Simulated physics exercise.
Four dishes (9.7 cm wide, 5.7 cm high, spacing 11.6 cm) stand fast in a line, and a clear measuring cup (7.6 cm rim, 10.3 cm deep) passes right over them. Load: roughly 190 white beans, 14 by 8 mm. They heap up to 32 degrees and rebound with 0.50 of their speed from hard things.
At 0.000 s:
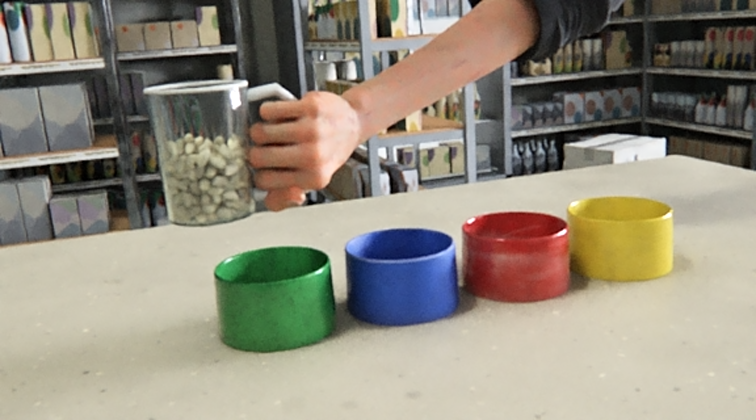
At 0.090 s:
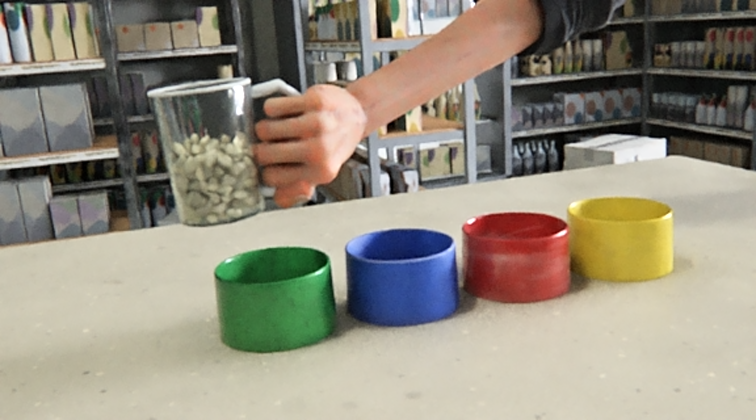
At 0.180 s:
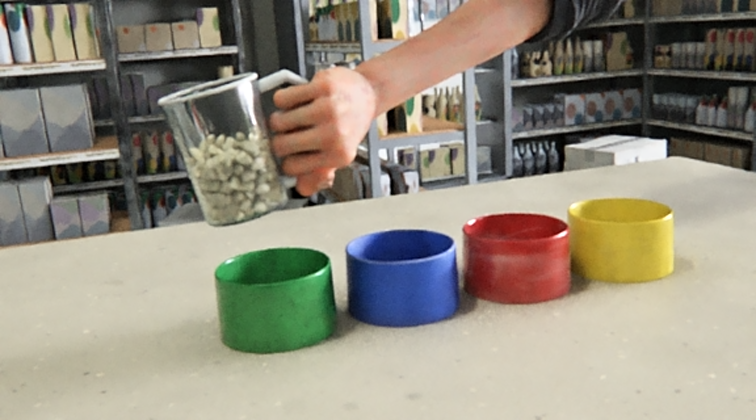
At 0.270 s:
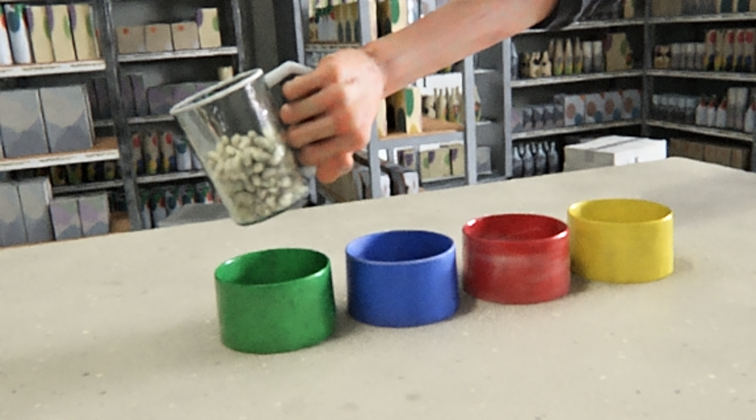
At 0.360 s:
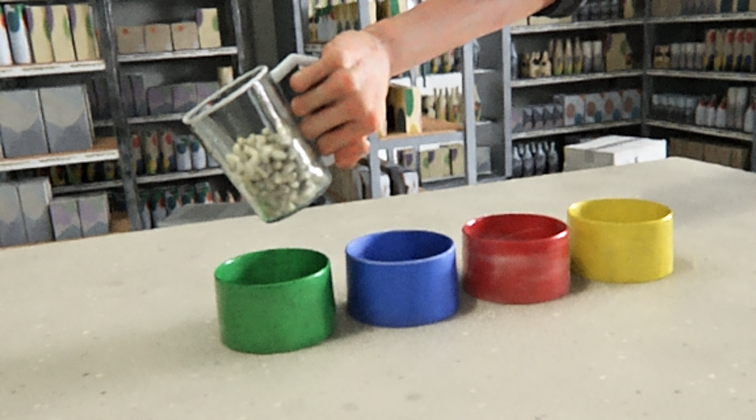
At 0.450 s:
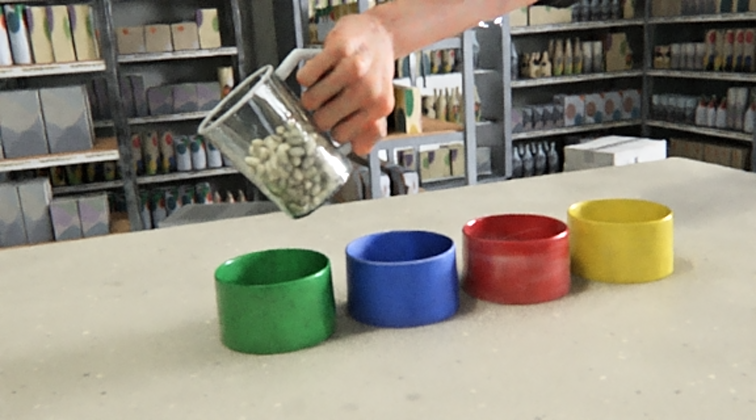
A hand moves a clear cup of pale beans rightward above colored dishes, tilting it left.
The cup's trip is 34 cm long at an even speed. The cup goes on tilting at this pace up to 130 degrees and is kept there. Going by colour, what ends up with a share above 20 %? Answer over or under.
Red under, blue over, green under, yellow under, counter under.
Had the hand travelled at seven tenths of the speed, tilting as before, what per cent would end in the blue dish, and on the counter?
Then: Blue 20; counter 50.
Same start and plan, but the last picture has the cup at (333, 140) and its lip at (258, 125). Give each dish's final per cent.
Red 100, blue 0, green 0, yellow 0.
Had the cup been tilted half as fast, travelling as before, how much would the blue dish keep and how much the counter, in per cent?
Then: Blue 0; counter 0.
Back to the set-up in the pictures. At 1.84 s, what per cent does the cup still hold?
About 0 per cent.
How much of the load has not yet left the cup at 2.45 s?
About 0 per cent.
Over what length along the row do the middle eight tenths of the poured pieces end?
Roughly 6 cm.
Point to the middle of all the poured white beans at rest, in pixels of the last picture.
Near (401, 283).
Then, at 1.28 s, tilt 116 degrees; cup holds 85 %, blue 10 %.
After 1.84 s, tilt 130 degrees; cup holds 0 %, blue 95 %.
After 2.45 s, tilt 130 degrees; cup holds 0 %, blue 95 %.
In the end, at 2.8 s, red 0 %, blue 95 %, green 0 %, yellow 0 %, counter 5 %.
